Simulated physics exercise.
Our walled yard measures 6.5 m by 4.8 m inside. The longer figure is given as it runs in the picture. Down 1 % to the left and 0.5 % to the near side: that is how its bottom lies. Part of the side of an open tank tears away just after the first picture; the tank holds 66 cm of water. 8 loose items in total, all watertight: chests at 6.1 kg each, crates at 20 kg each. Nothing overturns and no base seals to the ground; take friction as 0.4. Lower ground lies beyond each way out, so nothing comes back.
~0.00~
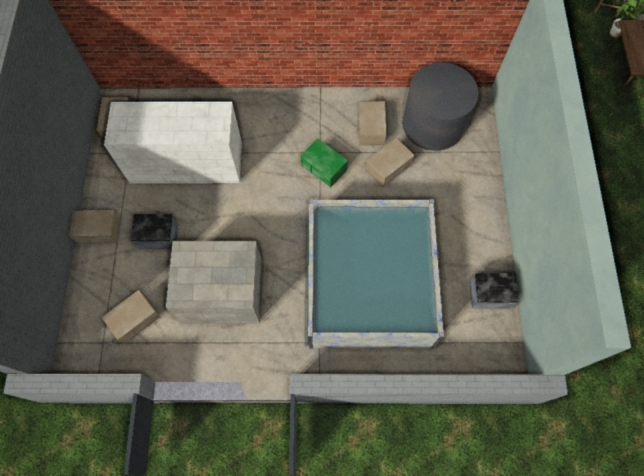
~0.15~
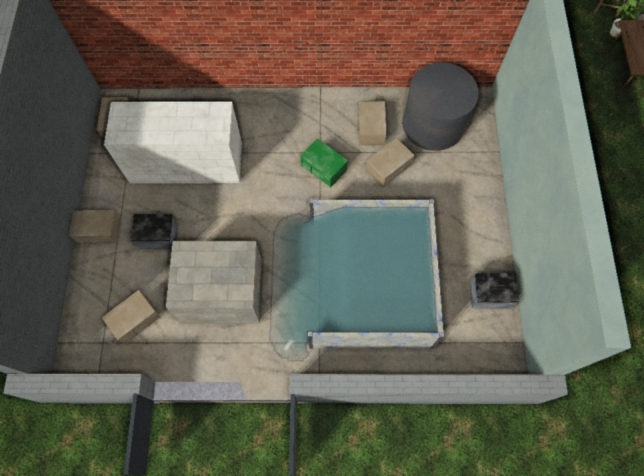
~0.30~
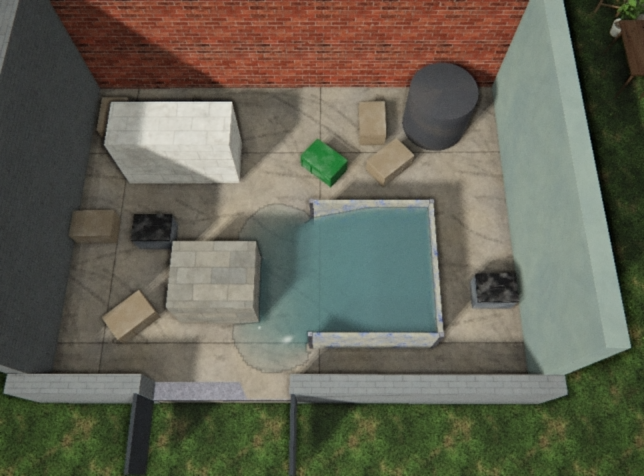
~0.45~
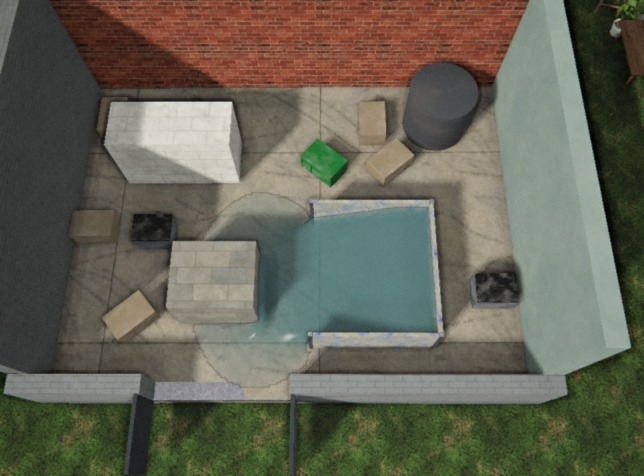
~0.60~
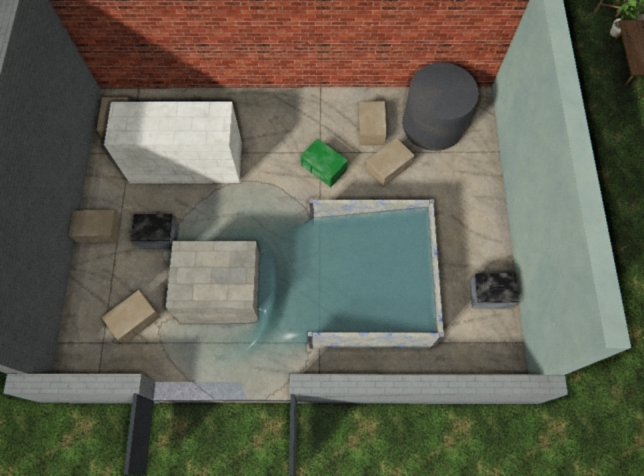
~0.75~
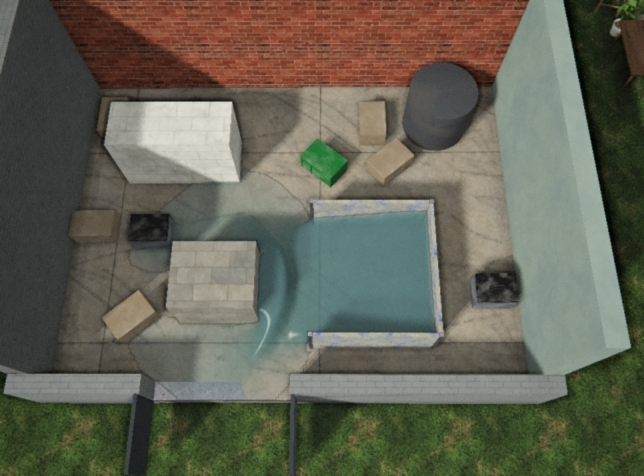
In a walled yard, the left side of a square tank gave way and water poured out across the paving, spreading around a pale stone block while the boxes stayed where they were.
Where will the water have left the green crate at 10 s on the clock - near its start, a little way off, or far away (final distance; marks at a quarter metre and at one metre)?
Near its start.
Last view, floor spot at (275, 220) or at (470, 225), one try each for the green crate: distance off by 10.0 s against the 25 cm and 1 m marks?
Run 1: It is pushed far off. Run 2: It remains nearly still.
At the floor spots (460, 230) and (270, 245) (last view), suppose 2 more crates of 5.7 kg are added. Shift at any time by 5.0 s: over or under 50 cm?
So it goes behind the line, then across the line.
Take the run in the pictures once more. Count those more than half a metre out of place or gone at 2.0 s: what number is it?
By my tally, 0.
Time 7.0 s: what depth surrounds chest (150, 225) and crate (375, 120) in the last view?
First about 8 cm, second about 5 cm.
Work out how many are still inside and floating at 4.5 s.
At that point I count 3.
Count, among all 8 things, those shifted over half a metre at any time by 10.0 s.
It works out to 4.
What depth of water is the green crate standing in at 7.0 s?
I'd put it at about 3 cm.
After 2.0 s the green crate is near (324, 158), 0.0 m from its start, aground; 0 of 8 are out; 2 afloat.
After 4.5 s the green crate is near (324, 158), 0.0 m from its start, aground; 0 of 8 are out; 3 afloat.
After 7.0 s the green crate is near (324, 158), 0.0 m from its start, aground; 0 of 8 are out; 1 afloat.
After 10.0 s the green crate is near (324, 158), 0.0 m from its start, aground; 0 of 8 are out; 1 afloat.
